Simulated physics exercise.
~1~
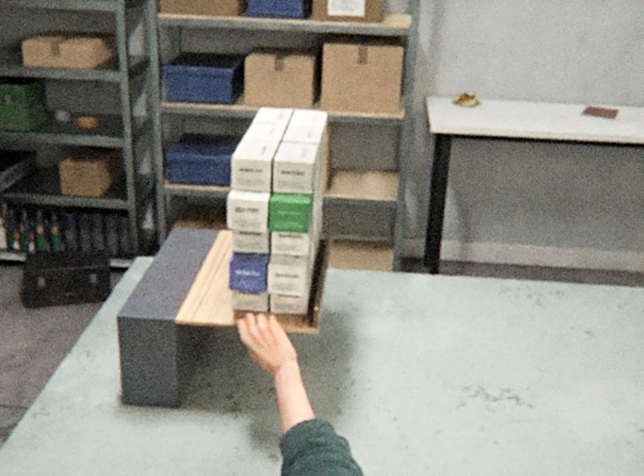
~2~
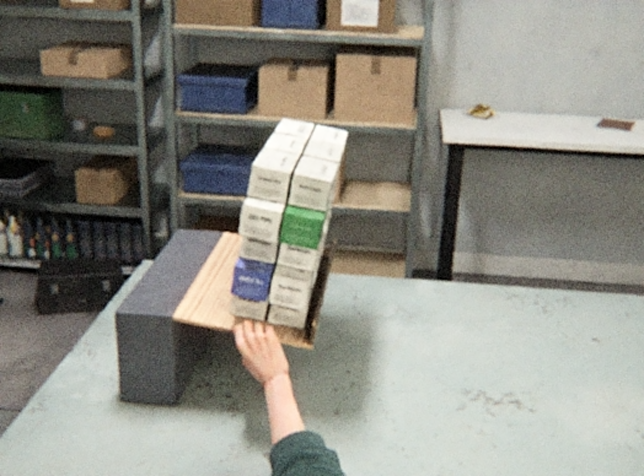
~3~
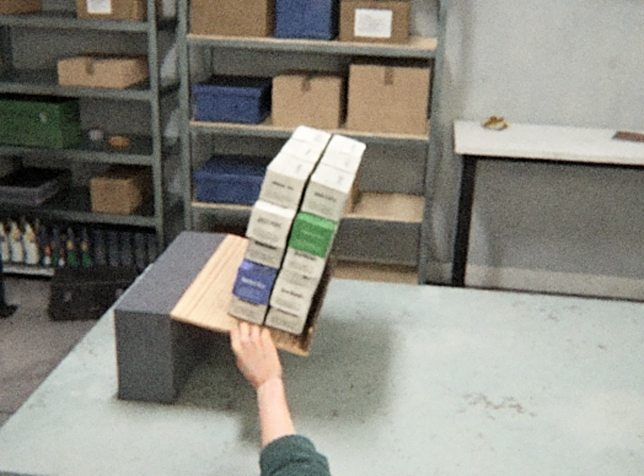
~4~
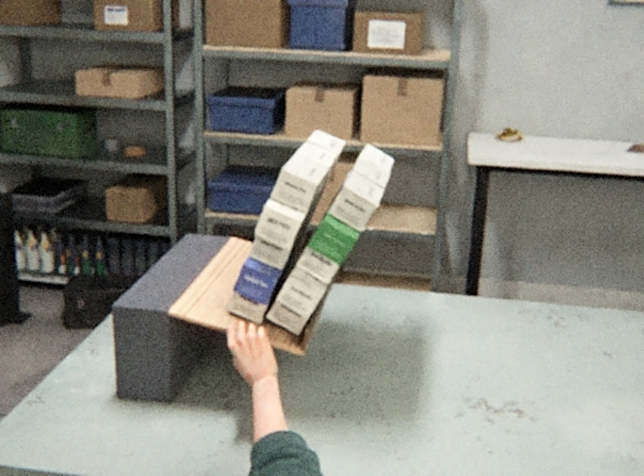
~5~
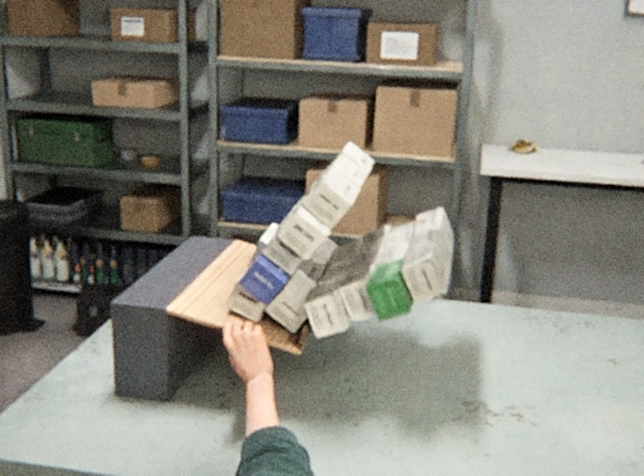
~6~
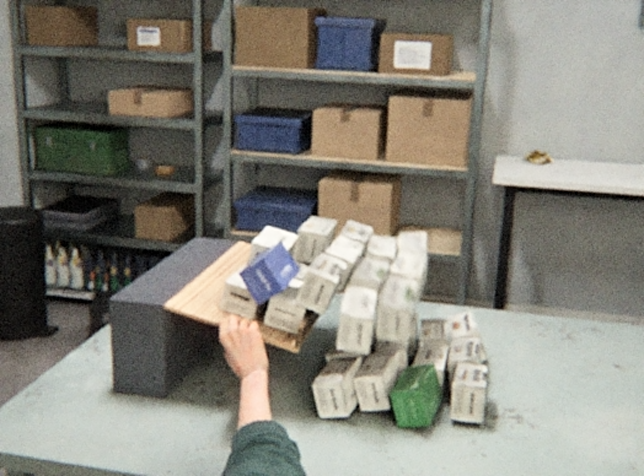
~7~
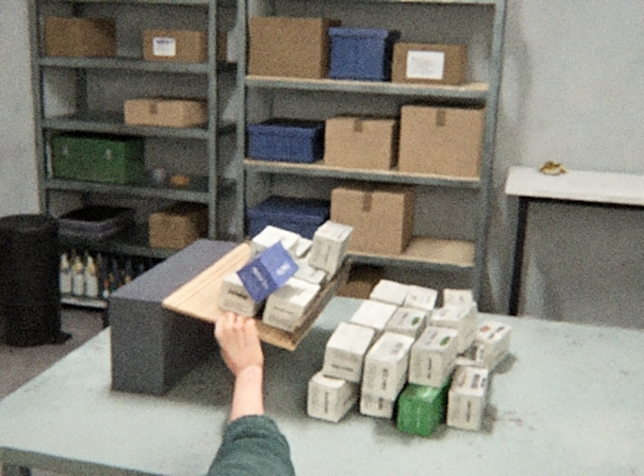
A tall stack of white tea packets, with one green and one blue among them, stands on a wooden tray fixed to a dark grey block on a pale table, seen from slightly above. A hand in a green sleeve reaches to the tray's front edge, with shelves of boxes behind. The tray tilts down to the right and the stack leans with it. The columns part, and the right one topples, carrying the green packet onto the table. More packets slide after it. Most end heaped on the table, while the blue one rests tilted among the few still aboard.
